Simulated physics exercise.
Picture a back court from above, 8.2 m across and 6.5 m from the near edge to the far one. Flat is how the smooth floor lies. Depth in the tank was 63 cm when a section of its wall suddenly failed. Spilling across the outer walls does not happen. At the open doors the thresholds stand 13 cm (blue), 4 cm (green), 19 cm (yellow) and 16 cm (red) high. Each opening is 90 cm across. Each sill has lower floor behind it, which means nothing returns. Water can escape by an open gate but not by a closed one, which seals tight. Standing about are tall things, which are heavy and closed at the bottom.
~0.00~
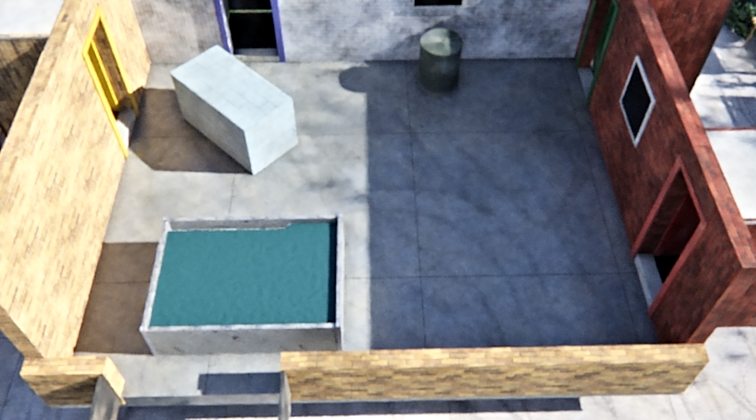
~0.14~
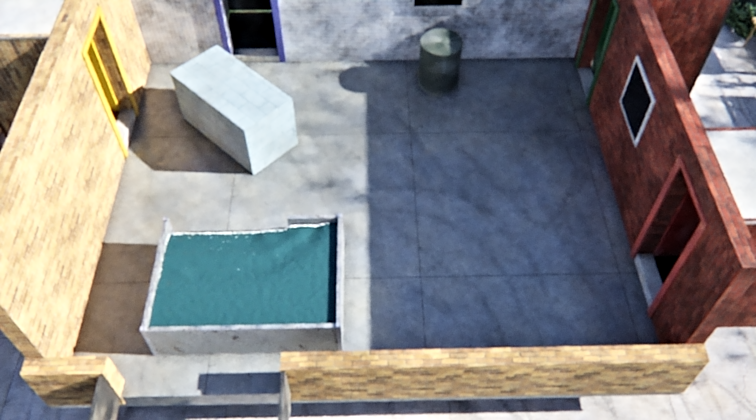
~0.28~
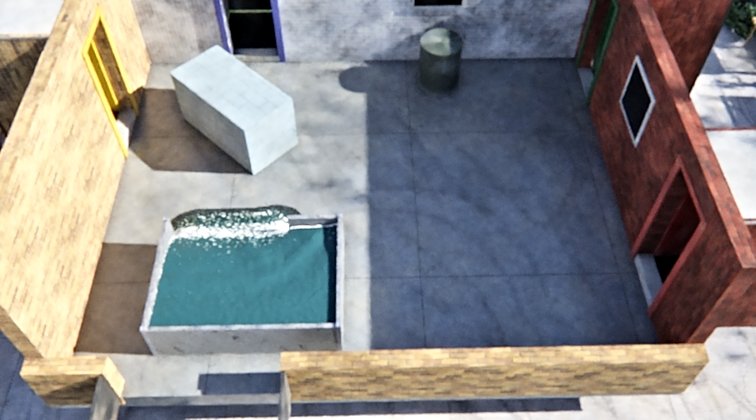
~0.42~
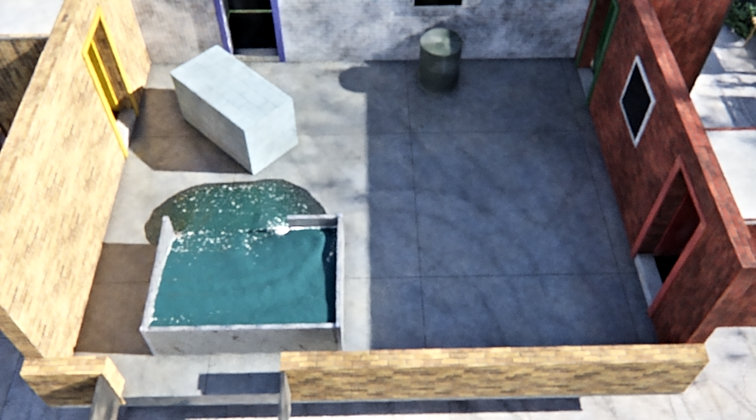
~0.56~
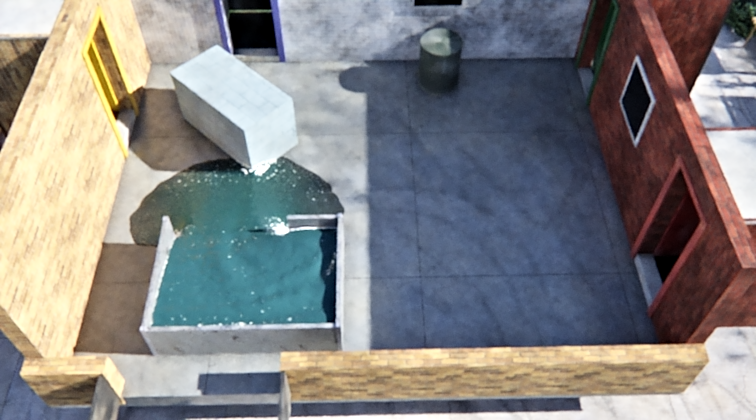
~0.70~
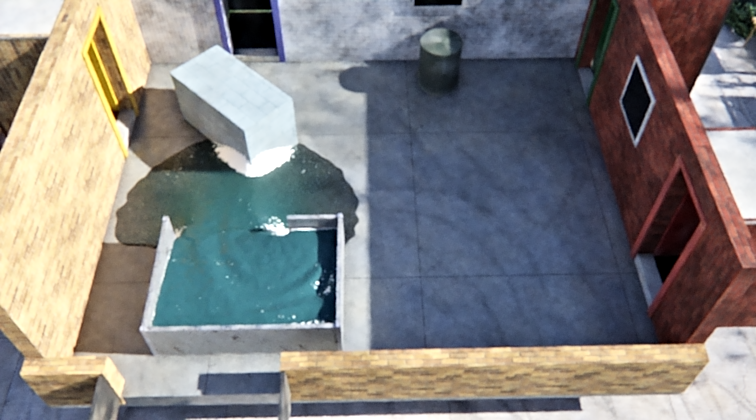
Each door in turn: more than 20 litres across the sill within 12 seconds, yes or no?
Answers: Blue door, no; green door, yes; yellow door, yes; red door, no.
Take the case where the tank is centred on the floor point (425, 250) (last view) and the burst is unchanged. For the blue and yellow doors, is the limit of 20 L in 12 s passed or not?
Result - blue door exceeds it, yellow door does not exceed it.
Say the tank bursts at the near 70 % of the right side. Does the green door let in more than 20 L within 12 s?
Well, at green it would be too much.
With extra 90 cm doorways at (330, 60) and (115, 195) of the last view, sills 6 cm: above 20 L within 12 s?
Taking them in order, the first gets too little and the second enough.
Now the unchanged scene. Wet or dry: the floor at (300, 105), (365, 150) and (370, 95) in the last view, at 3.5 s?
Soaked, soaked, soaked.
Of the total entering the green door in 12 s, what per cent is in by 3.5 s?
By then it's near 0% of the total.
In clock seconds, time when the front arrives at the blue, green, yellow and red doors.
Blue = 2.4 s, green = 3.6 s, yellow = 1.2 s, red = 7.0 s.
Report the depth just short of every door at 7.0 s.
Depths in cm: Blue 9, green 10, yellow 12, red 3.
After 1.4 s water covers 20 % of the floor and is deepest (40 cm) near (250, 177); blue door not reached, green door not reached, yellow door 7 cm at the sill, 0 L in, red door not reached.
After 2.2 s water covers 30 % of the floor and is deepest (42 cm) near (151, 65); blue door not reached, green door not reached, yellow door 37 cm at the sill, 36 L in, red door not reached.
After 3.5 s water covers 55 % of the floor and is deepest (32 cm) near (151, 65); blue door 10 cm at the sill, 0 L in, green door not reached, yellow door 25 cm at the sill, 114 L in, red door not reached.
After 7.0 s water covers 75 % of the floor and is deepest (14 cm) near (385, 62); blue door 9 cm at the sill, 0 L in, green door 10 cm at the sill, 61 L in, yellow door 12 cm at the sill, 124 L in, red door 3 cm at the sill, 0 L in.
After 12.0 s water covers 100 % of the floor and is deepest (9 cm) near (66, 381); blue door 4 cm at the sill, 0 L in, green door 5 cm at the sill, 95 L in, yellow door 6 cm at the sill, 124 L in, red door 7 cm at the sill, 0 L in.
